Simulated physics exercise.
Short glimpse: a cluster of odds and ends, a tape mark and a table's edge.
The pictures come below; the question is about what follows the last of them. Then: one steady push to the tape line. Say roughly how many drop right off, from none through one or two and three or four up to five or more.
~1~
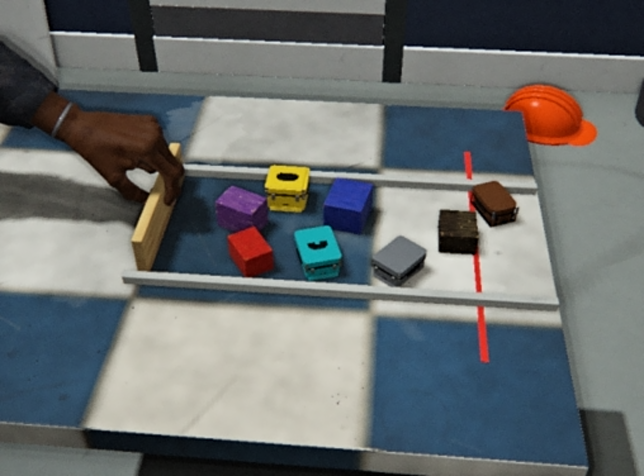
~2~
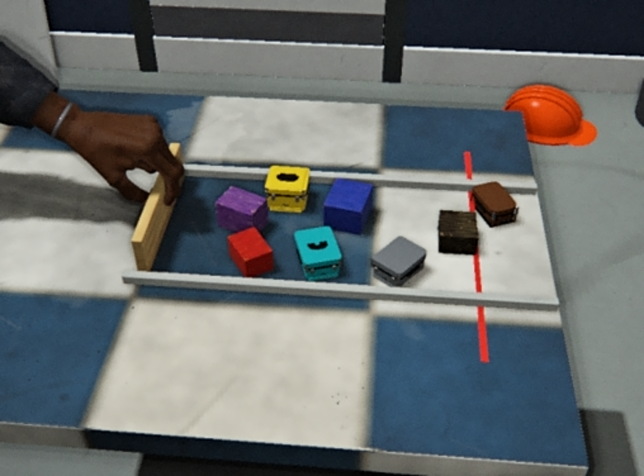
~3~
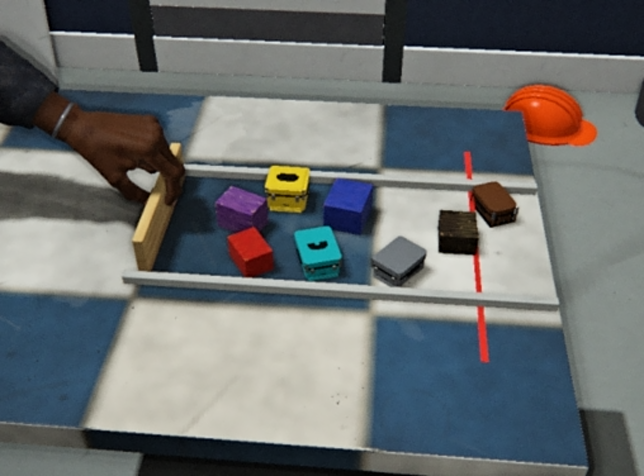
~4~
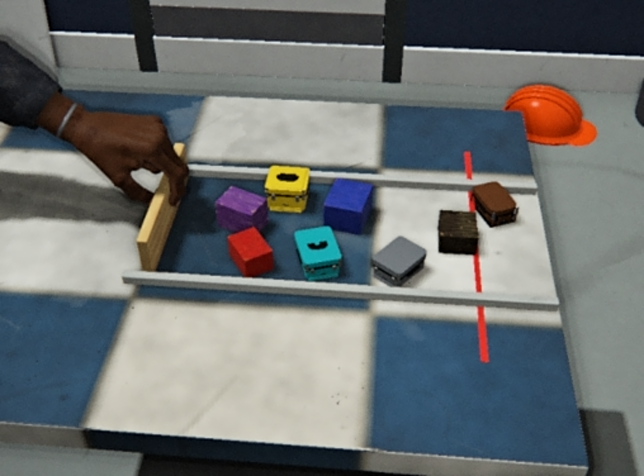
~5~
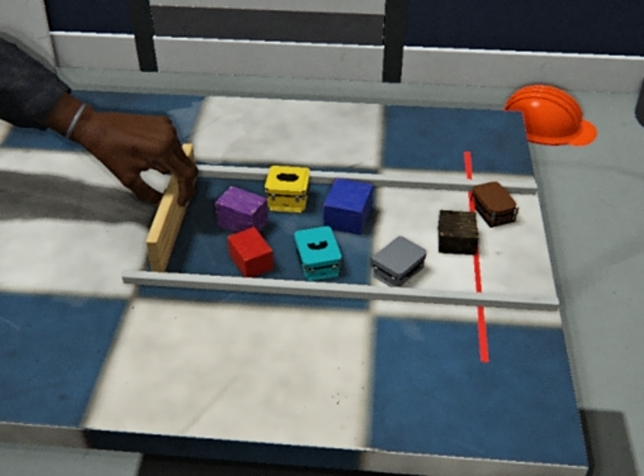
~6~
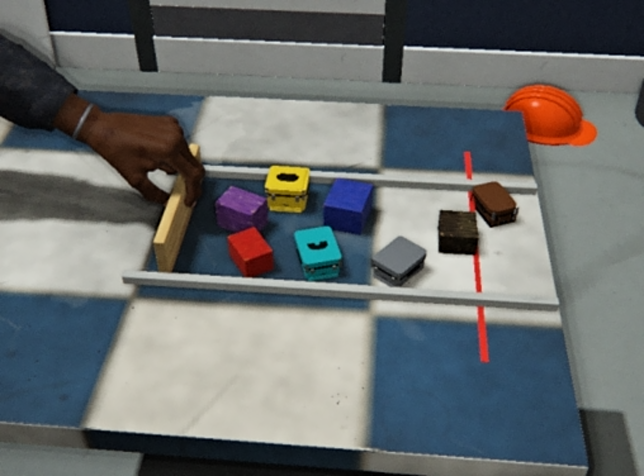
Count them up and three or four have fallen.
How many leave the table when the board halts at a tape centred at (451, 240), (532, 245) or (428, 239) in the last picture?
Tallies in the order given: 1, 7, 0.
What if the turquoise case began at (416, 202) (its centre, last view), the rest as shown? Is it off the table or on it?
In that case it plunges.
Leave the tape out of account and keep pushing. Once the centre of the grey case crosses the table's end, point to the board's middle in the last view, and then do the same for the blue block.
I reckon its middle sits around (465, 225) and then around (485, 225).
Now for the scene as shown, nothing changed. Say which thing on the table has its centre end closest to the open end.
I'd say the blue block.
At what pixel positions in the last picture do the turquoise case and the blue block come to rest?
One ends up near (529, 271) and the other near (537, 213).
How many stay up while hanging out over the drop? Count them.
The number would be 1.
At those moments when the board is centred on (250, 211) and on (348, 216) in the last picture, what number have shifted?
Answer - first 2, then 6.
Soon after, none off yet; brown case at rest near (494, 204); black block at rest near (458, 232); grey case at rest near (399, 263).
At rest, the number that fall off is three or four; fallen, grey case, black block and brown case.
